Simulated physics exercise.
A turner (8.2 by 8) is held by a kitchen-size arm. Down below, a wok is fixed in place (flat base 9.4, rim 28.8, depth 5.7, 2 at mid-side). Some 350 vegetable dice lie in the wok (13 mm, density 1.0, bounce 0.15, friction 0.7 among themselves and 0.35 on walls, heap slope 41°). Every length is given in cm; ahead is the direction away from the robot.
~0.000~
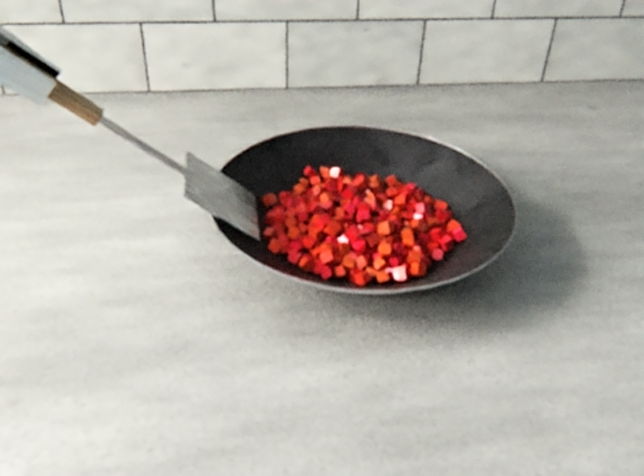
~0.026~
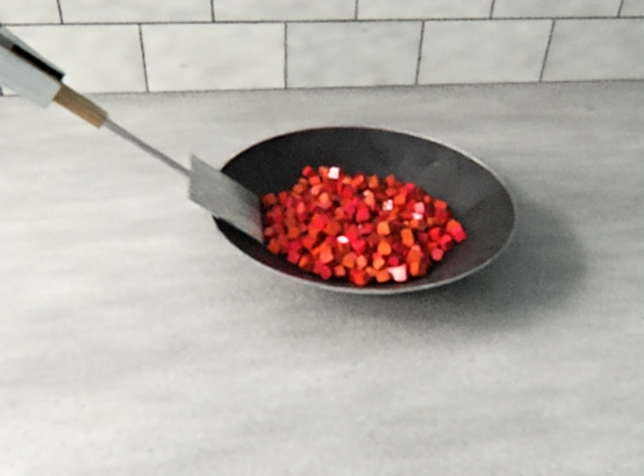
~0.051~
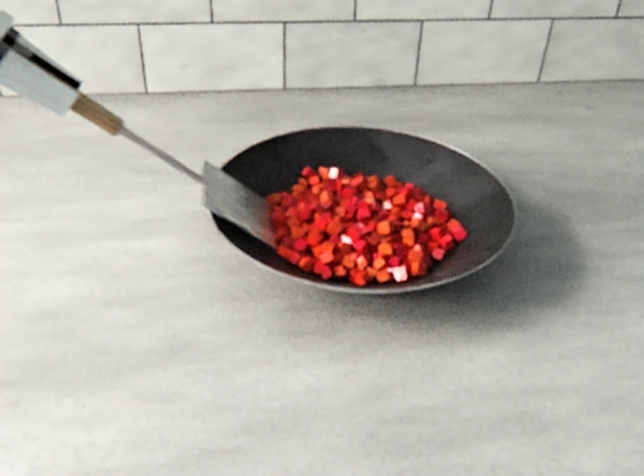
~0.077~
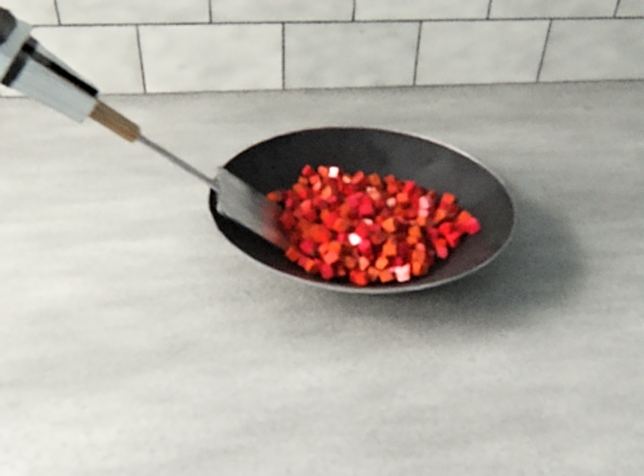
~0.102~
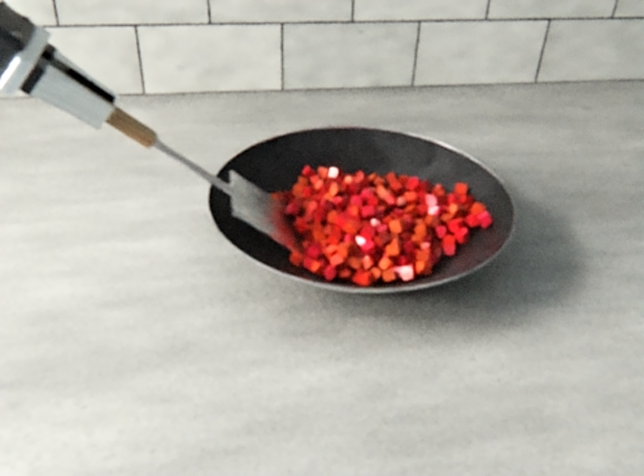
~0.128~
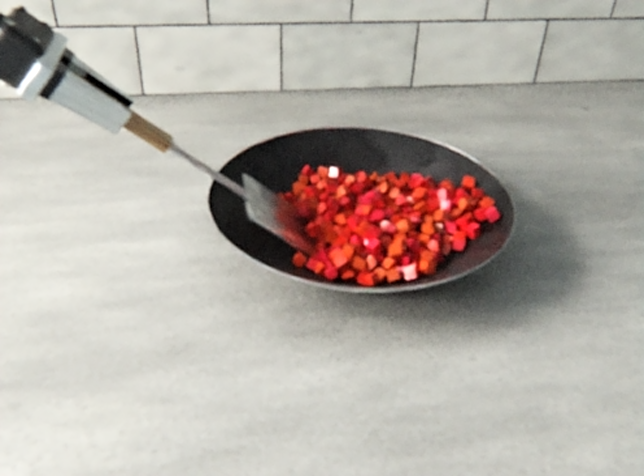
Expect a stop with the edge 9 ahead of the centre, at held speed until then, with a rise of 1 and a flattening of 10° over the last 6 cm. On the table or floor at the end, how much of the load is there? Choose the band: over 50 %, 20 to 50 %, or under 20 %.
20 to 50 %.
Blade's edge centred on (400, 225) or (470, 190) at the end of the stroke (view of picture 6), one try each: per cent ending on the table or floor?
Respectively some 10 and 40 percent end on the table or floor.
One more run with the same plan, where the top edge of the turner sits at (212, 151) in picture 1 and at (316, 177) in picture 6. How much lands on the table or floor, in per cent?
Off the vessel, on the table or floor: Some 50 percent.
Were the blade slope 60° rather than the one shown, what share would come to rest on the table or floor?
It would come to roughly 35 percent.
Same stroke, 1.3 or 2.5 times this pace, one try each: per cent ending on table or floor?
35 and 55 %.
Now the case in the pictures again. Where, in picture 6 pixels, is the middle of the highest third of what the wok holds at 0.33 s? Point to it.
Centre: Approx. (471, 187) in the last view.
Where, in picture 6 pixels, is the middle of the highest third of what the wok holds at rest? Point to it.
Around (466, 182).
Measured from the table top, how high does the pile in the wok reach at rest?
Roughly 8.0 centimetres.
After 0.23 s, sloping 40°, highest piece 7 above the table; 342 in the wok, 4 on the blade or in flight.
After 0.33 s, sloping 36°, highest piece 9 above the table; 314 in the wok, 4 on the table or floor, 28 on the blade or in flight.
After 0.57 s, sloping 30°, highest piece 8 above the table; 233 in the wok, 111 on the table or floor, 2 on the blade or in flight.
After 1.62 s, sloping 30°, highest piece 8 above the table; 233 in the wok, 113 on the table or floor.
In the end, 233 in the wok, 113 on the table or floor. That is 33 % on the table or floor.
